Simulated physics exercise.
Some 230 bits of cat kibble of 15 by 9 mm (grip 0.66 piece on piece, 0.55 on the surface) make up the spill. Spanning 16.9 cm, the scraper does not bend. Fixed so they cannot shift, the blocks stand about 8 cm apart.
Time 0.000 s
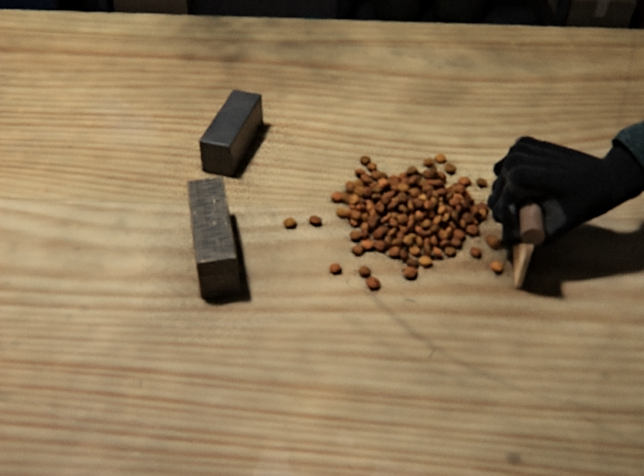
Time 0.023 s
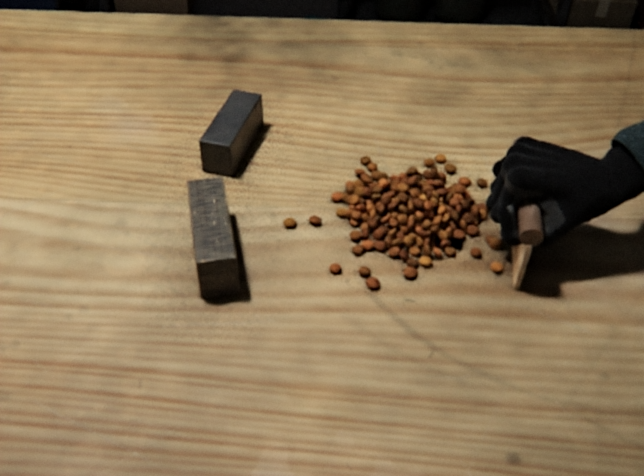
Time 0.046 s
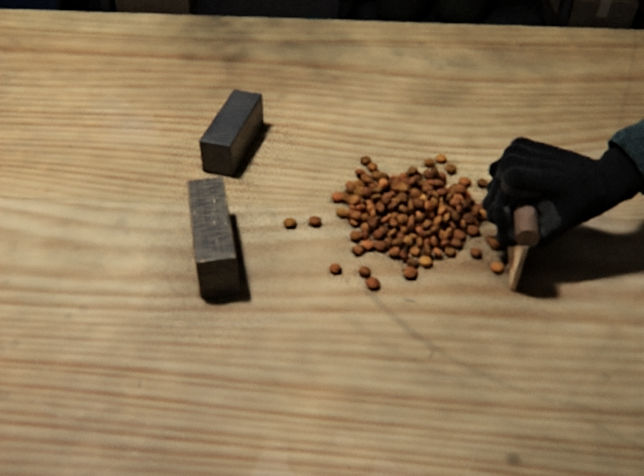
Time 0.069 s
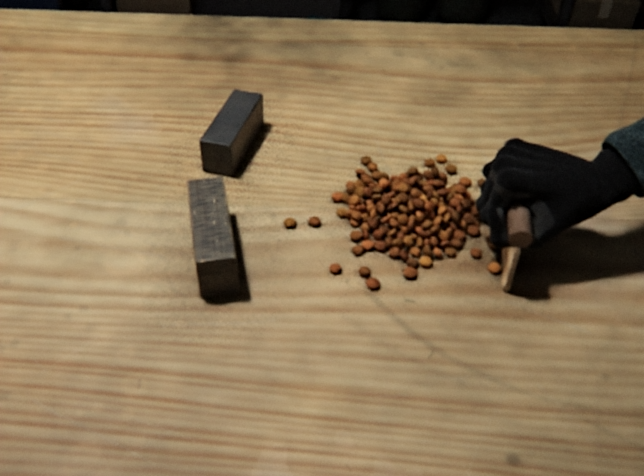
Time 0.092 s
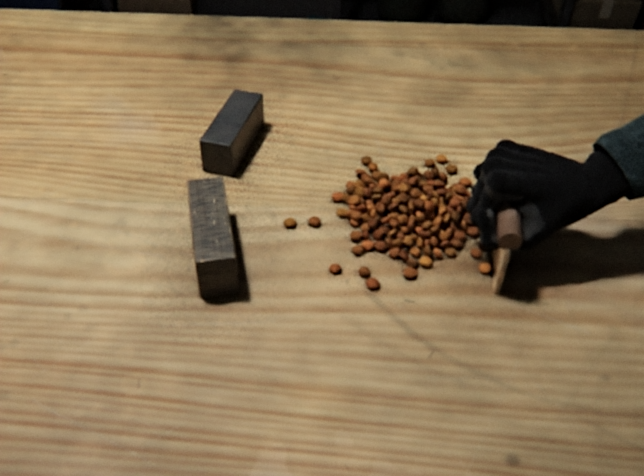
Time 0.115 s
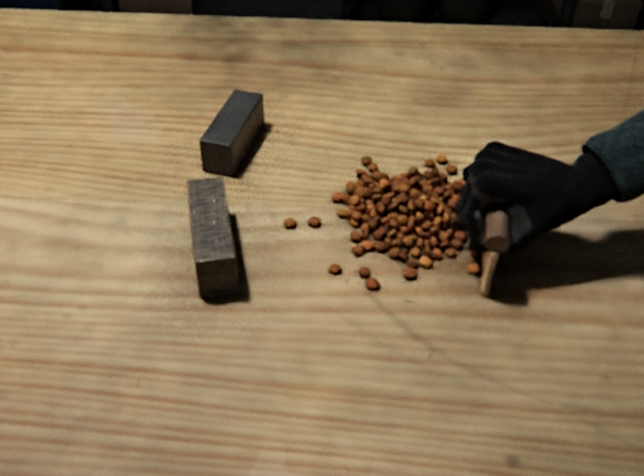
A black-gloved hand slides a scraper left against the right edge of a kibble pile.
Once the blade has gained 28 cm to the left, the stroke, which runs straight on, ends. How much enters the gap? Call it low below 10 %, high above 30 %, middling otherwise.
I would say low.
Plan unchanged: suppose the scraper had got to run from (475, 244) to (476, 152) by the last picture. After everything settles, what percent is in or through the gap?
In or through the gap - 10 %.
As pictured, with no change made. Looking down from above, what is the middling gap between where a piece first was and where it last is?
About 14 cm.
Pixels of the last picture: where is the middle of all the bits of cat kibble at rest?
Near (283, 206).
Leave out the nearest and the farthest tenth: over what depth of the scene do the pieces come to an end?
About 18 cm.
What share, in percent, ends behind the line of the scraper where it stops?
45 %.
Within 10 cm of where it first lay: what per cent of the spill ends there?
I'd guess close to 40 per cent.
Then, at 0.35 s, scraper 18 cm from its start, spill 18 cm wide; held up before the blocks 100 %.
After 0.58 s, scraper 29 cm from its start, spill 22 cm wide; round the near block 5 %, held up before the blocks 95 %.
Then, at 0.77 s, scraper 29 cm from its start, spill 22 cm wide; round the near block 5 %, held up before the blocks 95 %.
In the end, at 1.1 s, in or through the gap 0 %, round the near block 5 %, round the far block 0 %, held up before the blocks 95 %.
